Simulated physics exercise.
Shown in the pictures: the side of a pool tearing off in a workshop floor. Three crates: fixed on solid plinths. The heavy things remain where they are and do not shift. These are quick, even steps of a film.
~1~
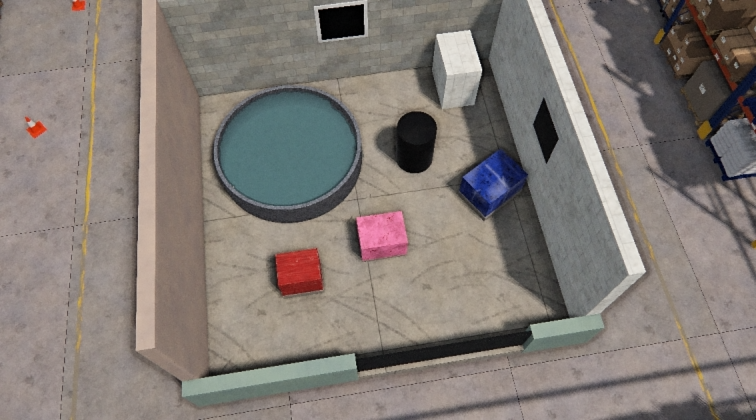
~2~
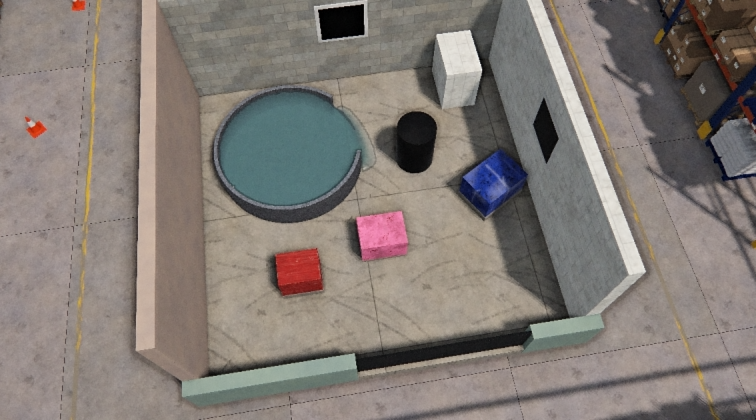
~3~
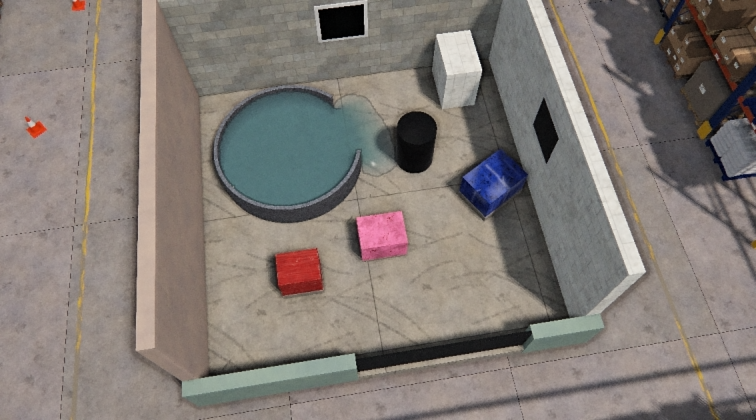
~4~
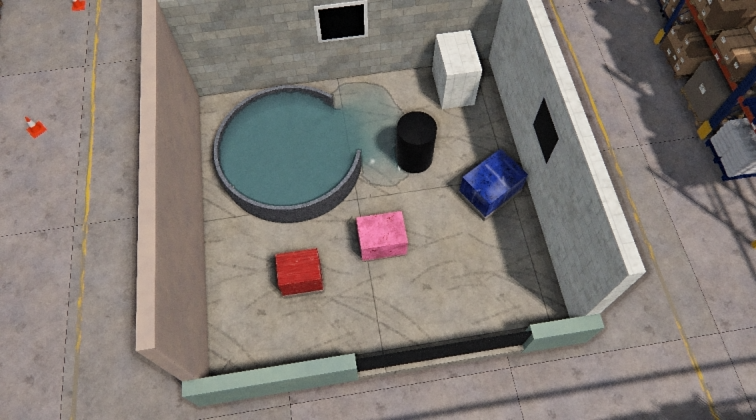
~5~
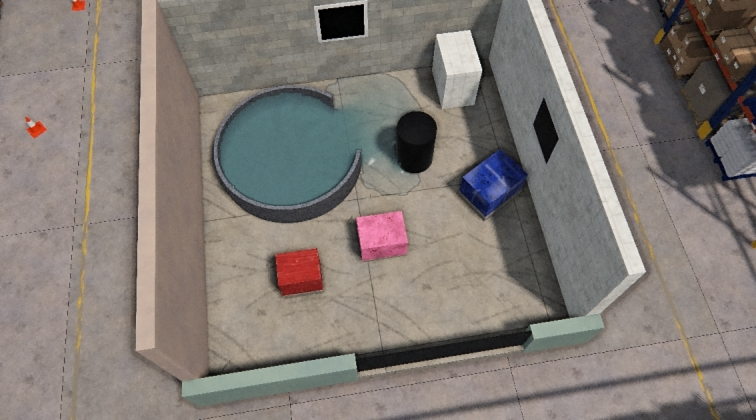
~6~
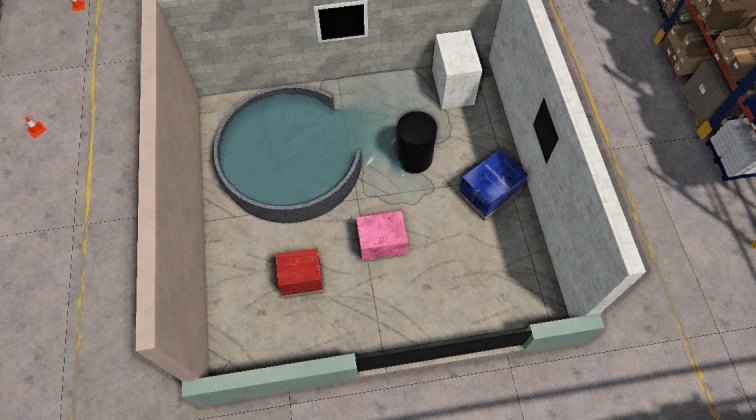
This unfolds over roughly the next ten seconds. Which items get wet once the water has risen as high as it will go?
The red crate remains dry, the blue crate ends up wet, the pink crate ends up wet.
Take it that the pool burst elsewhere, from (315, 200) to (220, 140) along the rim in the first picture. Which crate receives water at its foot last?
That would be the crate marked blue.
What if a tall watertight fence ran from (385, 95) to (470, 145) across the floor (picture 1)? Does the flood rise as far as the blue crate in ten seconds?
One by one: Blue crate takes water.
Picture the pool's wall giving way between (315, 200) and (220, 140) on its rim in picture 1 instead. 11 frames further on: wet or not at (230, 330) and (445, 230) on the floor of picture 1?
Going through them in turn, the first is drenched and the second is untouched by it.
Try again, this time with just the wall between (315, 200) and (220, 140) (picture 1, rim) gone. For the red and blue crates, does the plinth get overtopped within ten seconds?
Red crate is reached; blue crate is reached.
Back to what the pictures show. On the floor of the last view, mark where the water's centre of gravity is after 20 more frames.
Near pixel (365, 141).
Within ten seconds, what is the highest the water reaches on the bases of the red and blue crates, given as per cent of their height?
Roughly 70 and 190 per cent respectively.
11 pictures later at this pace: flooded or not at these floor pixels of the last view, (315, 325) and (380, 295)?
First spot bare, second spot bare.
A moment on, water covers 25 % of the floor; the red crate not reached, the blue crate water round its plinth, the pink crate water round its plinth.
Next, water covers 35 % of the floor; the red crate not reached, the blue crate water round its plinth, the pink crate water round its plinth.
Then, water covers 55 % of the floor; the red crate water round its plinth, the blue crate water round its plinth, the pink crate water round its plinth.
Later, water covers 75 % of the floor; the red crate water round its plinth, the blue crate water round its plinth, the pink crate water round its plinth.
In the end, water covers 100 % of the floor; the red crate stayed above the water, the blue crate was topped, the pink crate was topped.
